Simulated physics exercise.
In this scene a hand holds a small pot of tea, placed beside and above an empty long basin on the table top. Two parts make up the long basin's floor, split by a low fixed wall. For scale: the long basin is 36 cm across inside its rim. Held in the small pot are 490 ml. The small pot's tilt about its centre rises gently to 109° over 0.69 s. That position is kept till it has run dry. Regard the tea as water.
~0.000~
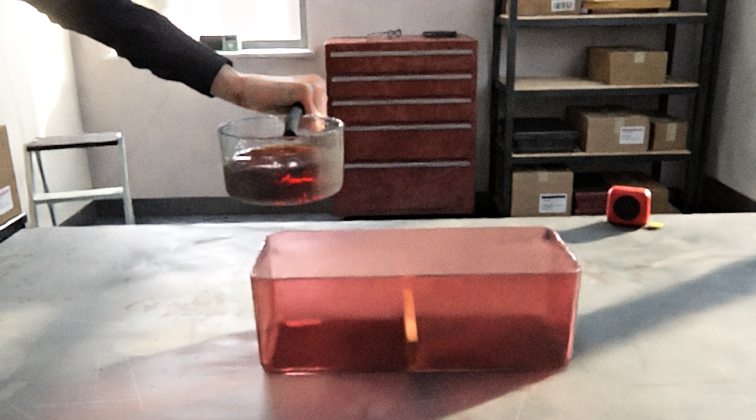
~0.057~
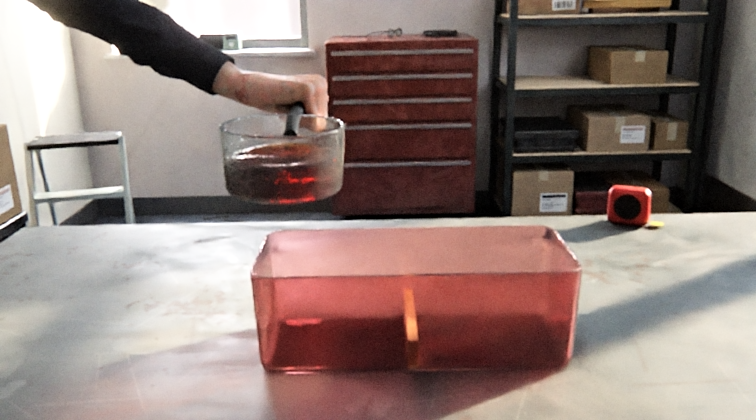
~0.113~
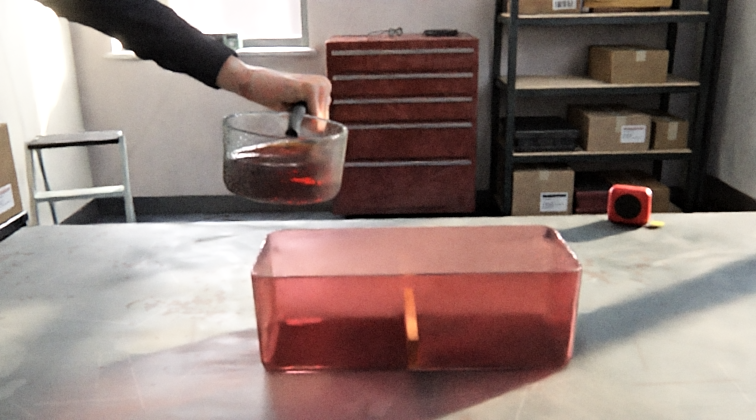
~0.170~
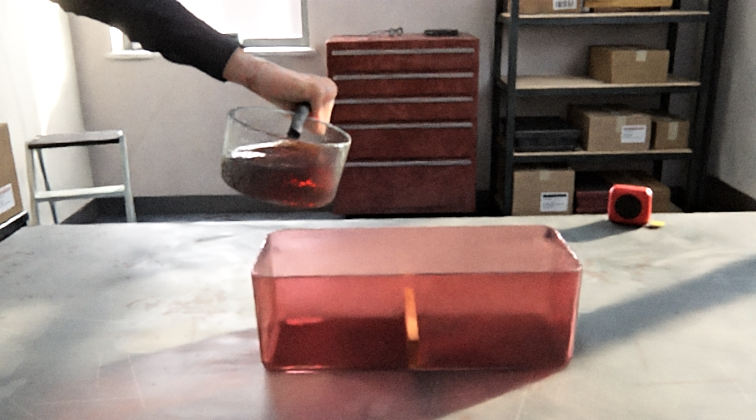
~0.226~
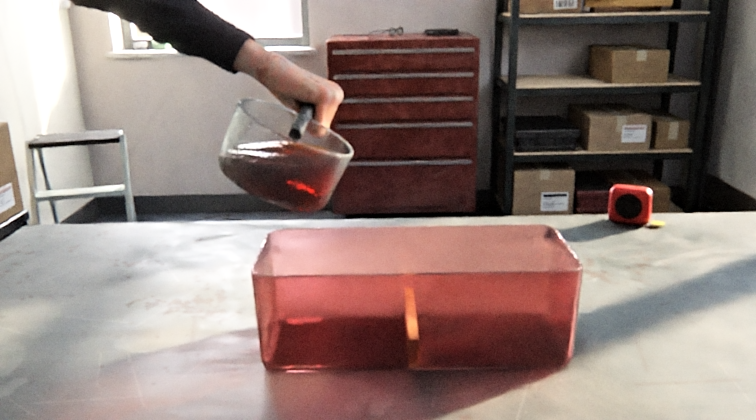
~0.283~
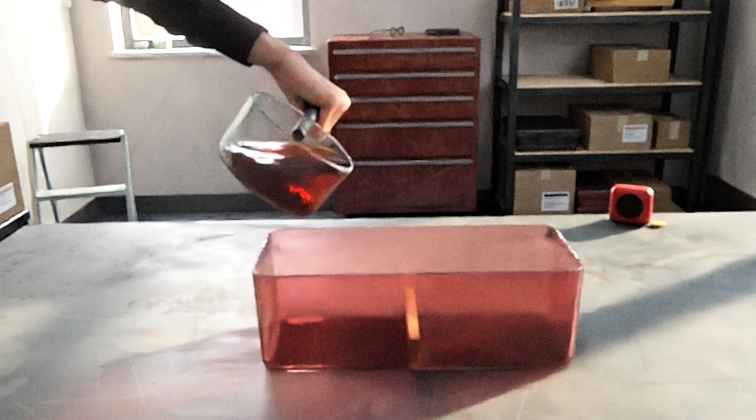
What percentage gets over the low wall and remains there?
8 %.
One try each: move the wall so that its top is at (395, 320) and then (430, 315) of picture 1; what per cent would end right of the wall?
Respectively 25 and 15 %.
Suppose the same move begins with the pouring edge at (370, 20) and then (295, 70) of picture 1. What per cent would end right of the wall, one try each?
Some 70 and 10 per cent, in that order.
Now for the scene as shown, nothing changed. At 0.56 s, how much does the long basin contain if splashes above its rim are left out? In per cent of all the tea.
Around 40 percent.
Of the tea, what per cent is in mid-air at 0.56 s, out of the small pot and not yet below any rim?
Some 32 % is the figure.
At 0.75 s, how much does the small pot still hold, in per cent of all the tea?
Around 6 in a hundred is still there.
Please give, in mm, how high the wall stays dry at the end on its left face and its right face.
Near 18 mm for the left and near 34 mm for the right.
By 0.56 s the tilt is 99° and 28 per cent is still to pour, 40 is left of the wall and 0 right of it.
By 0.75 s the tilt is 109° and 6 per cent is still to pour, 82 is left of the wall and 3 right of it.
By 0.96 s the tilt is 109° and 0 per cent is still to pour, 89 is left of the wall and 7 right of it.
By 1.19 s the tilt is 109° and 0 per cent is still to pour, 90 is left of the wall and 8 right of it.
At rest 90 per cent lies left of the wall, 8 right of it and 2 outside.
